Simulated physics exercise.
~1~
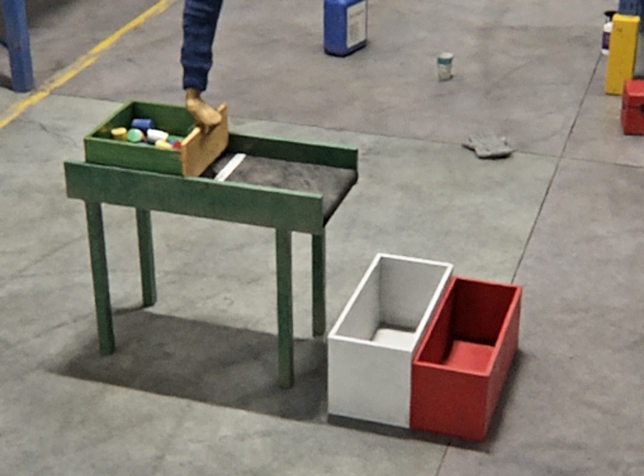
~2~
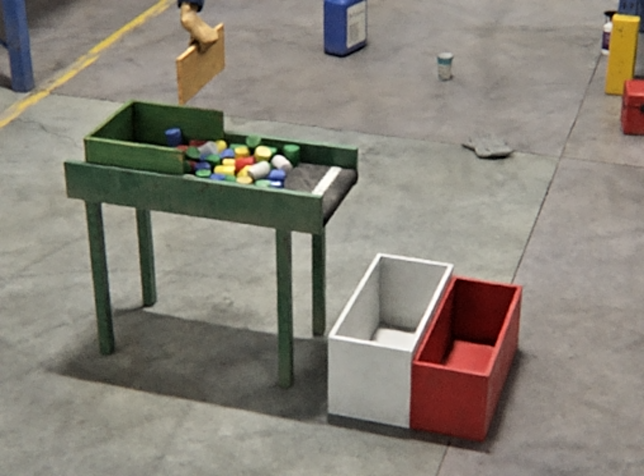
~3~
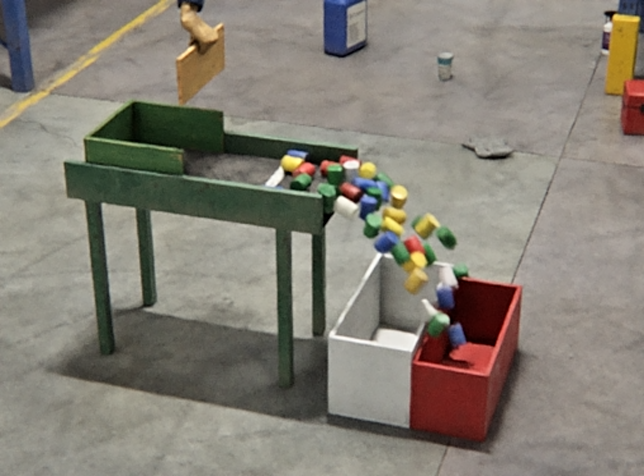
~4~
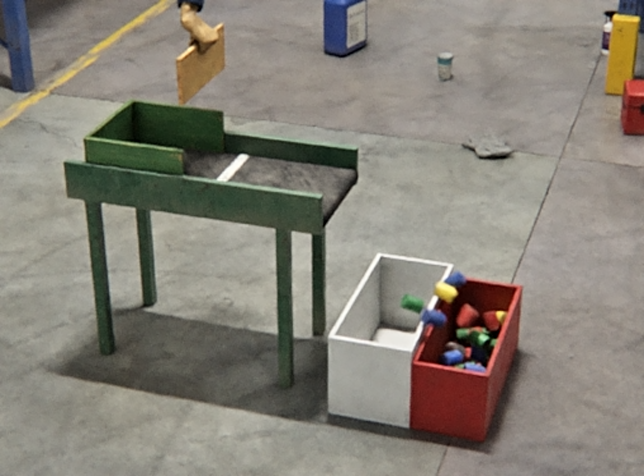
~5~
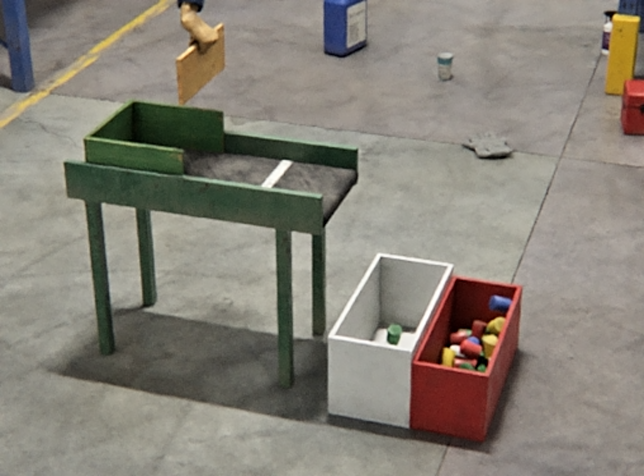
A green table with a dark belt stands on a grey concrete floor, seen from above and to one side, with a white box and a red tub below its right end. A hand lifts a wooden gate from the green pen at the left, and a heap of small colourful jars rides right along the belt. They spill off the end in a stream, arcing down over the white box toward the red tub. The belt empties as the last ones drop. Nearly all lie in the red tub, with a single green one in the white box.
